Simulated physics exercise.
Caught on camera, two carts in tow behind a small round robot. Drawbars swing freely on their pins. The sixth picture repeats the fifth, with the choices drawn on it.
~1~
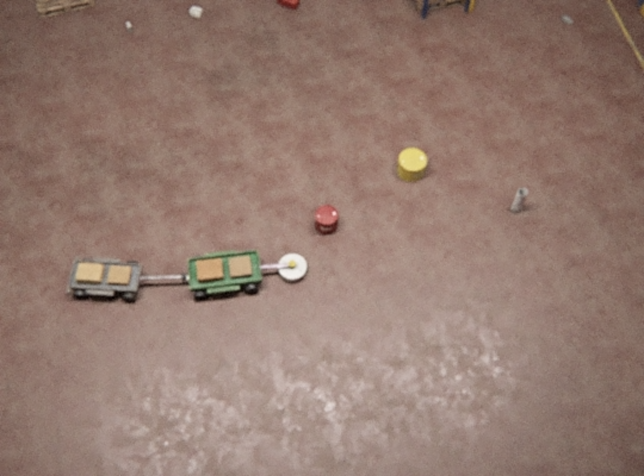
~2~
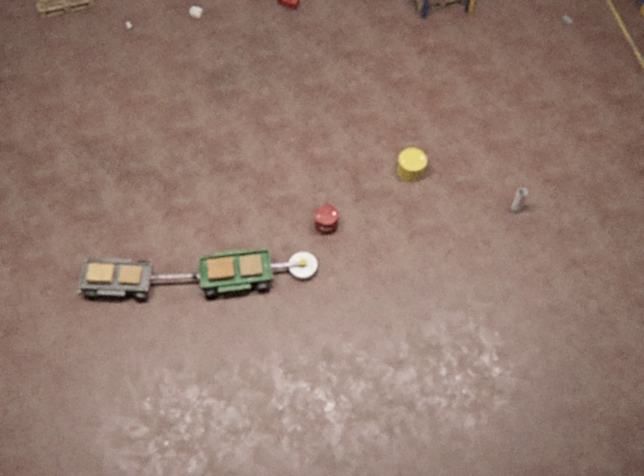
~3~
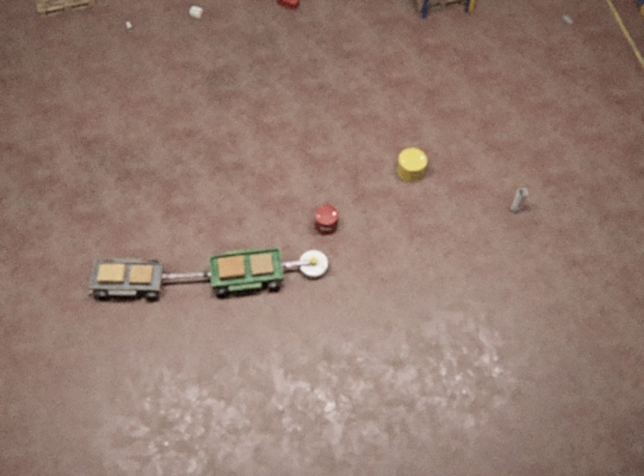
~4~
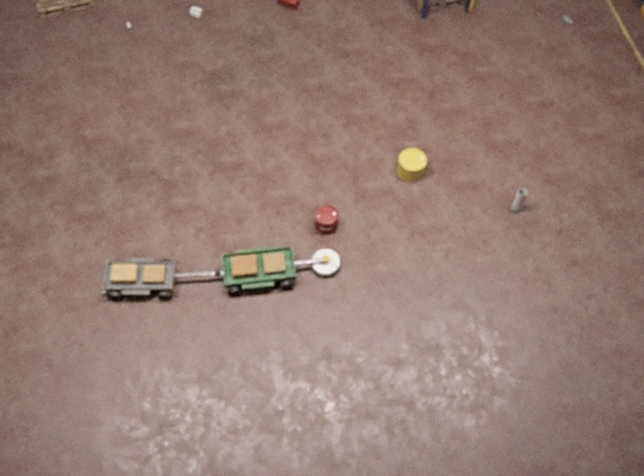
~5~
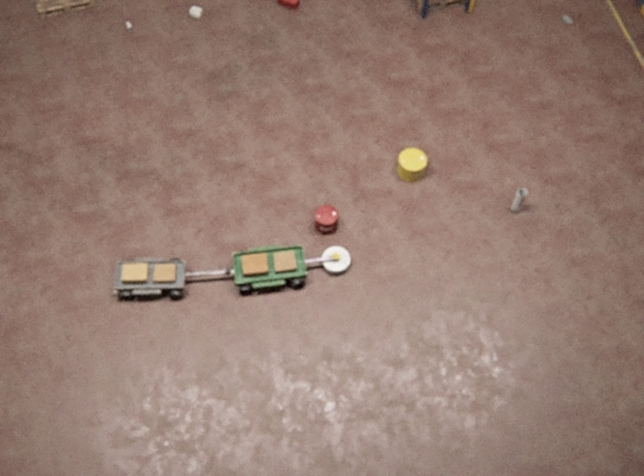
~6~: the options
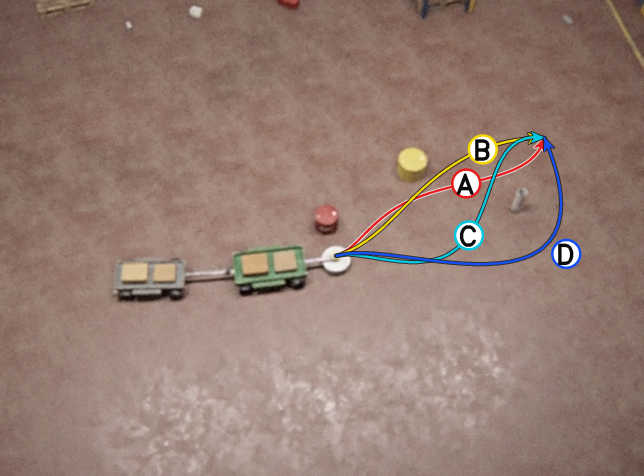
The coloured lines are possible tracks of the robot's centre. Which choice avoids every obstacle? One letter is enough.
Take C.
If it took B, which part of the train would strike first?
The green cart touches first.
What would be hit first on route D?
First the white post.
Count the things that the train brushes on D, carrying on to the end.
In all, one.
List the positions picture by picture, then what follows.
The first picture shows grey cart (105, 276); red tub (326, 225); yellow tub (411, 171).
The second picture shows robot (303, 265); green cart (236, 270); grey cart (116, 276); yellow tub (411, 171).
The third picture shows robot (314, 264); green cart (246, 268); grey cart (127, 276); red tub (326, 225).
The fourth picture shows robot (326, 262); green cart (259, 267); grey cart (139, 276); white post (516, 209).
The fifth picture shows robot (336, 260); green cart (270, 265); grey cart (150, 275); yellow tub (411, 171); white post (516, 209); red tub (326, 225).
On the marked copy, A from (336, 256) via (443, 189) to (544, 138); B from (336, 256) via (431, 182) to (541, 138); C from (336, 256) via (474, 228) to (544, 138); D from (336, 256) via (513, 261) to (544, 138).
Taking C. A third of the way, robot (443, 260), last cart (259, 267).
Two thirds of the way, robot (491, 185), last cart (354, 259).
When it is over, robot (543, 142), last cart (425, 232); nothing has been touched.
As for the rest, A meets the red tub; B meets the red tub and yellow tub; D meets the white post.
